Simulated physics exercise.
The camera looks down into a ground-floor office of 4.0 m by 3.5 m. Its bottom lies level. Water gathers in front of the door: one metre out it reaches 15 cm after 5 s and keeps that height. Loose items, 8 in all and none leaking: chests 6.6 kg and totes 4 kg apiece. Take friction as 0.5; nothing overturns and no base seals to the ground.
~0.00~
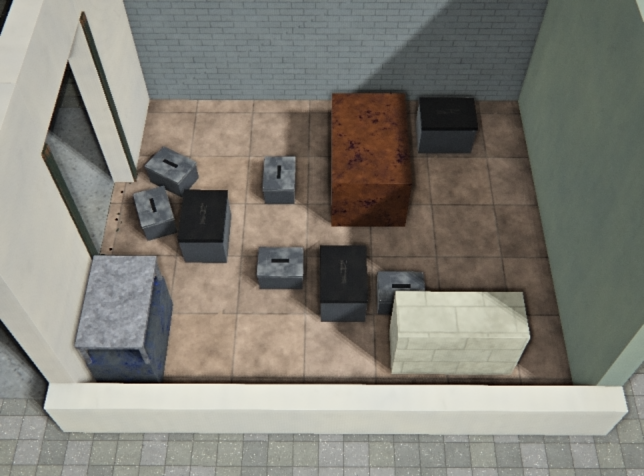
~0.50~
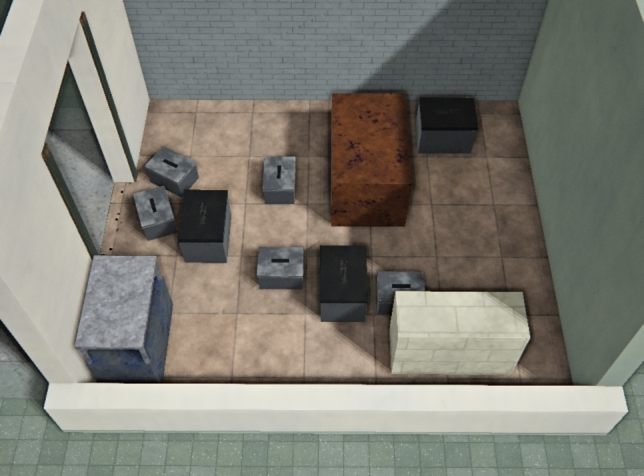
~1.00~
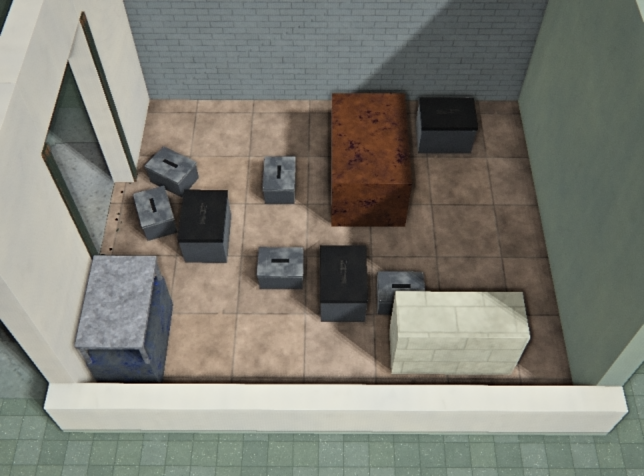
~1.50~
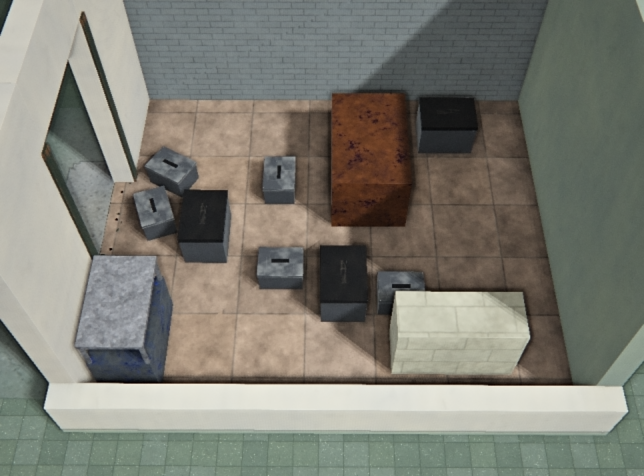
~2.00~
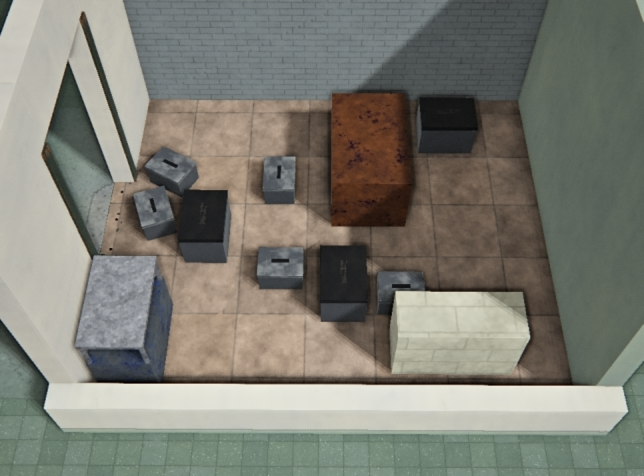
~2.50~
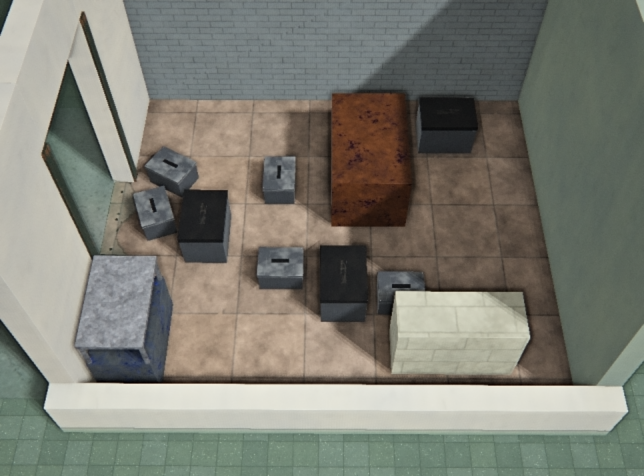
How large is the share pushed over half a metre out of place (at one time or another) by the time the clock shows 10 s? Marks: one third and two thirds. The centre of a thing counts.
It is two thirds or more.
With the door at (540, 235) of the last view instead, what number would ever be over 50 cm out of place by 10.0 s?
Then 4.
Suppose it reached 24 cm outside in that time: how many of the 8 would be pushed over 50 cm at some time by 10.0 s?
In that case 8 of them.
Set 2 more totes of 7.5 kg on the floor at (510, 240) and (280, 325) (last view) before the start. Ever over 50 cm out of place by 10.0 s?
In turn: Short of it, past it.
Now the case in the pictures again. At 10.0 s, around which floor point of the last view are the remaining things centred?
At about (372, 202).
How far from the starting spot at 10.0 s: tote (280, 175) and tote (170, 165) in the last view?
In turn: 120 cm, 30 cm.
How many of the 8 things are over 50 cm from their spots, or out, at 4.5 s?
By then 1.
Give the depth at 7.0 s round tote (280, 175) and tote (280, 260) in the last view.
Roughly 9 and 6 cm.
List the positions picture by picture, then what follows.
In the first frame, a chest at (448, 112) rests on the ground; a tote at (279, 173), on the bottom; 0.0 m2 under water; 0 of 8 have shifted.
In the second frame, a chest at (448, 112), on the bottom; a tote at (279, 173), on the bottom; 0.0 m2 under water; 0 of 8 have shifted.
In the third frame, a chest at (448, 112) rests on the ground; a tote at (279, 173), on the bottom; 0.0 m2 under water; 0 of 8 have shifted.
In the fourth frame, a chest at (448, 112) rests on the ground; a tote at (279, 173) rests on the ground; water covers 0.0 m2; 0 of 8 have shifted.
In the fifth frame, a chest at (448, 112), on the bottom; a tote at (279, 173), on the bottom; water covers 0.0 m2; 0 of 8 have shifted.
In the sixth frame, a chest at (448, 112), on the bottom; a tote at (279, 173), on the bottom; 0.0 m2 under water; 0 of 8 have shifted.
After 3.5 s 0 of 8 are over 50 cm from their spots; 0 afloat.
After 4.5 s 1 of 8 are over 50 cm from their spots; 0 afloat.
After 7.0 s 3 of 8 are over 50 cm from their spots; 4 afloat.
After 10.0 s 6 of 8 are over 50 cm from their spots, and 6 have been at some point; 7 afloat.
